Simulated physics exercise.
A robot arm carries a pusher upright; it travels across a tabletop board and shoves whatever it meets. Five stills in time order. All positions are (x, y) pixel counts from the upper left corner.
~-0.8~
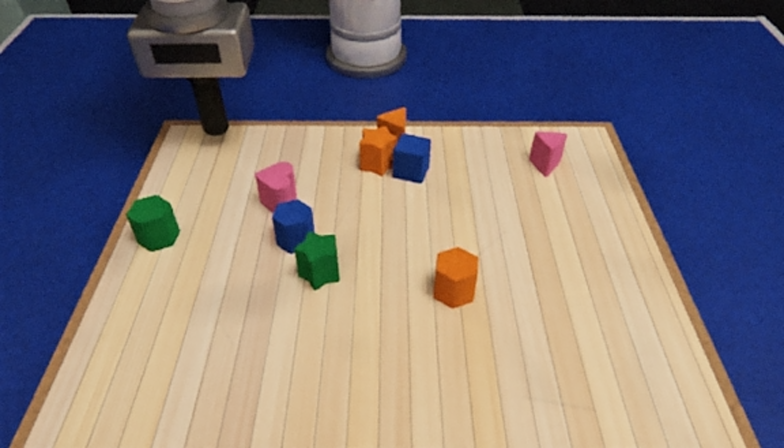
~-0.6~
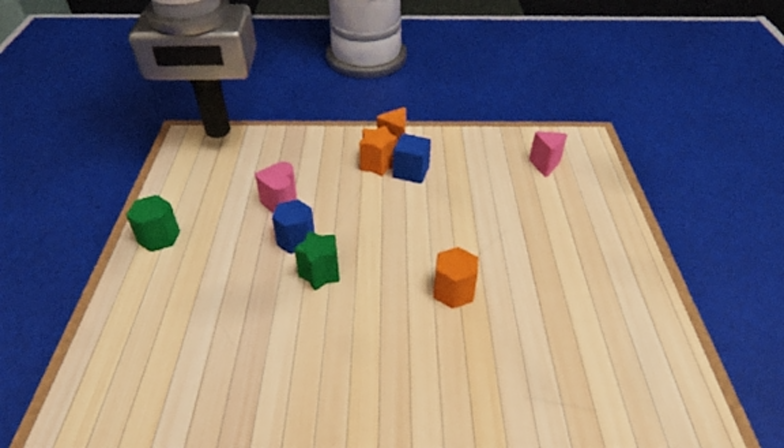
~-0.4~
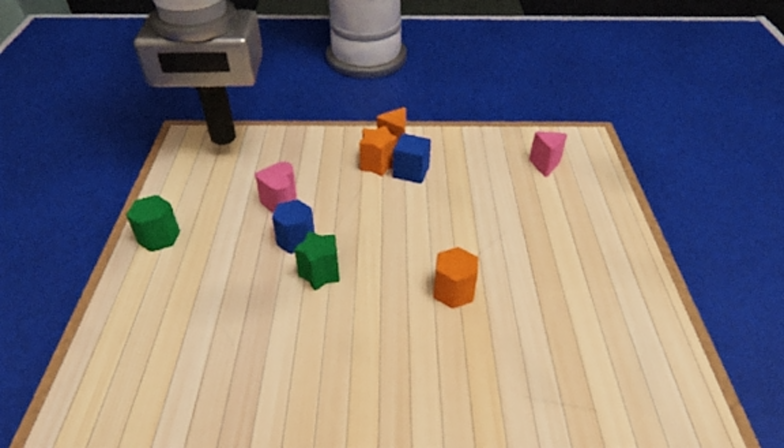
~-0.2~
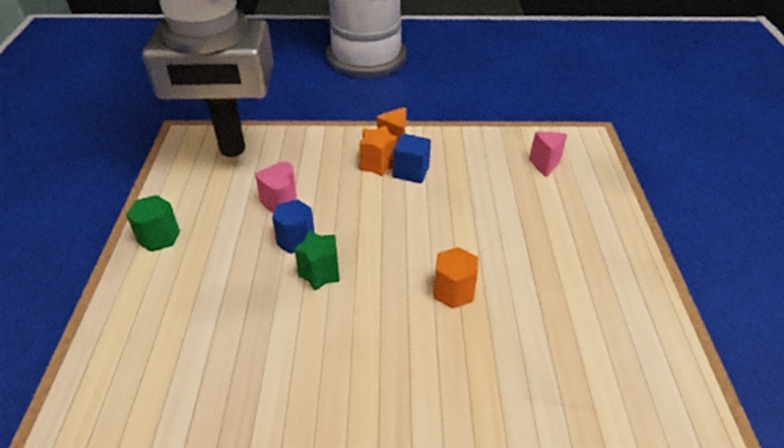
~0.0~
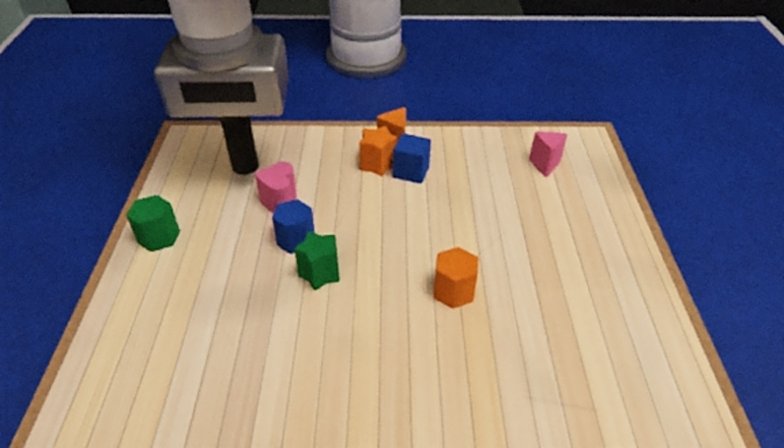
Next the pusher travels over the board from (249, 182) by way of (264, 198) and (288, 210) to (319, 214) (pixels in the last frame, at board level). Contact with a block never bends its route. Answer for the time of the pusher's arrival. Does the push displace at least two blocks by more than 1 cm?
That would be a no.
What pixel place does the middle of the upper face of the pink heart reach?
In the picture, it is at (344, 191).
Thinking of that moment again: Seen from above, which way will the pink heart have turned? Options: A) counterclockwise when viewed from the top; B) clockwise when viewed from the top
Option A.
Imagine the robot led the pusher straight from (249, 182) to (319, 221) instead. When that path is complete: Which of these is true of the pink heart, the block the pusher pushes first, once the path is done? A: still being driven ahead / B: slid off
(A)
The first path, step by step. One third of the way, pusher at (261, 184); pink heart at (284, 178), turned 15° anticlockwise.
Two thirds of the way, pusher at (286, 195); pink heart at (312, 186), turned 35° anticlockwise.
At the end, pusher at (317, 200); pink heart at (344, 191), turned 35° anticlockwise; blue hexagon unmoved.
